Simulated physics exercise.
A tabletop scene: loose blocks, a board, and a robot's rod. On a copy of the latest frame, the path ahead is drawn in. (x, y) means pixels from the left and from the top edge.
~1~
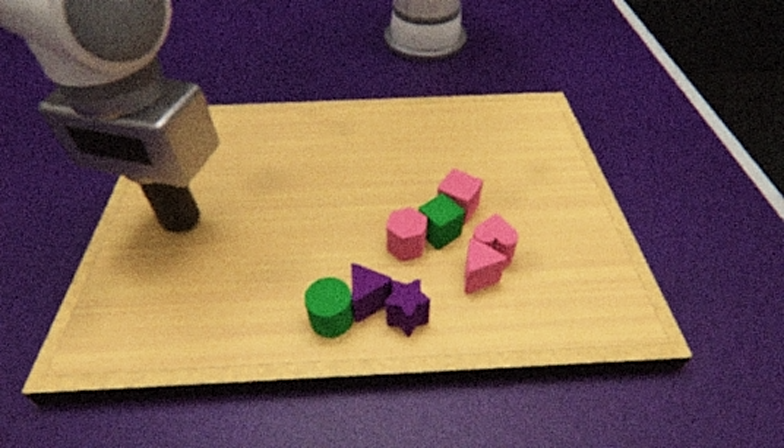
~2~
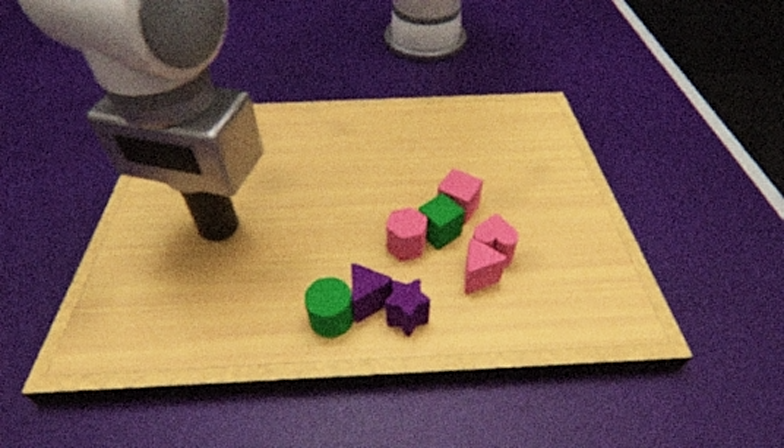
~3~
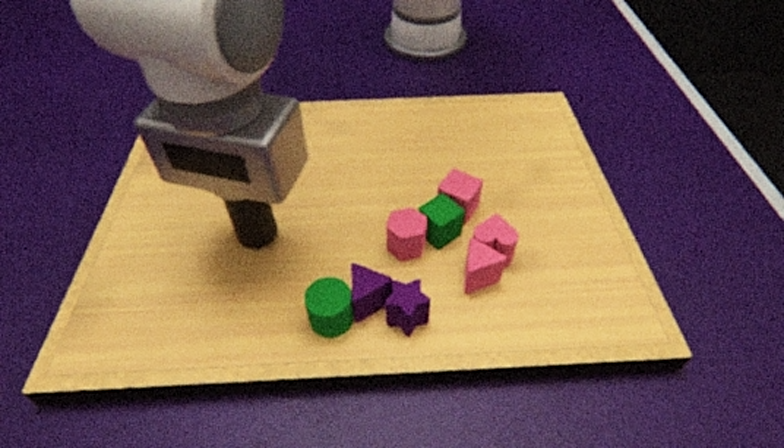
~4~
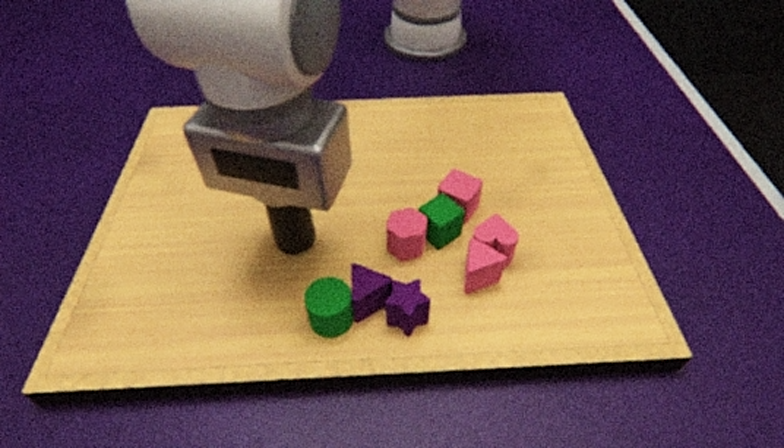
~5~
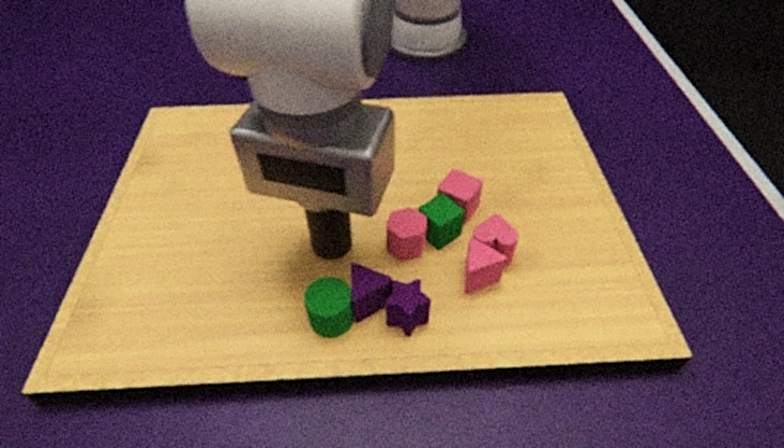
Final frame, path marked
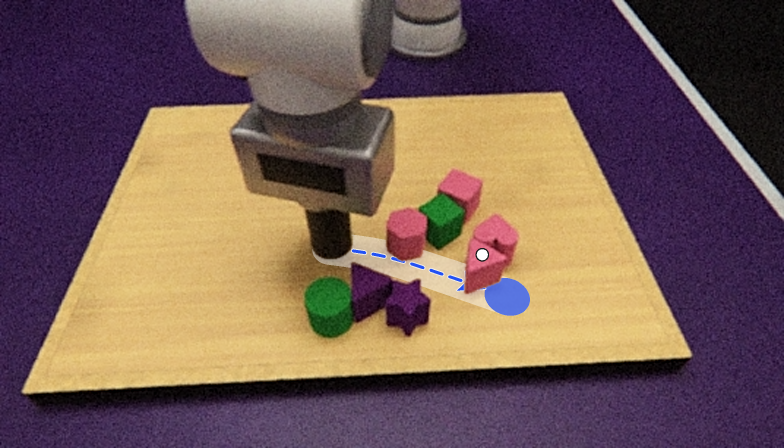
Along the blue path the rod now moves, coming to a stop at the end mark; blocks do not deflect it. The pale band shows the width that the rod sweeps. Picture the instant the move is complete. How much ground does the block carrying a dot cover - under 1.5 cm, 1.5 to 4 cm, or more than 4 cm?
My prediction: Over 4 cm.
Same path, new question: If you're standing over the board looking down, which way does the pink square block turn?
It is turned anticlockwise.
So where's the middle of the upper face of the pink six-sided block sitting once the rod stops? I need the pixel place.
It is at (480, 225).
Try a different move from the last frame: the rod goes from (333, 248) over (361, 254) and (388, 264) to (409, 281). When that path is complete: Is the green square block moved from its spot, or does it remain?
It is moved from its place.
Drawn move, from (333, 248) through (390, 258) and (447, 276) to (507, 296); the dot is on the pink triangular piece.
On the path given first. One third of the way, rod (390, 253); pink six-sided block (430, 223), turned 15° anticlockwise; green square block (456, 204), turned 20° anticlockwise; pink square block (465, 181).
Two thirds of the way, rod (448, 271); pink six-sided block (475, 227), turned 75° anticlockwise; green square block (473, 199), turned 40° anticlockwise; pink square block (468, 175), turned 25° anticlockwise; pink triangular piece (495, 255), turned 35° clockwise; pink heart-shaped block (518, 229), turned 20° clockwise.
At the end, rod (509, 292); pink six-sided block (479, 227), turned 85° anticlockwise; purple star block still; green square block (473, 199), turned 40° anticlockwise; pink square block (468, 175), turned 25° anticlockwise; pink triangular piece (542, 257), turned 50° anticlockwise; pink heart-shaped block (521, 228), turned 30° clockwise.
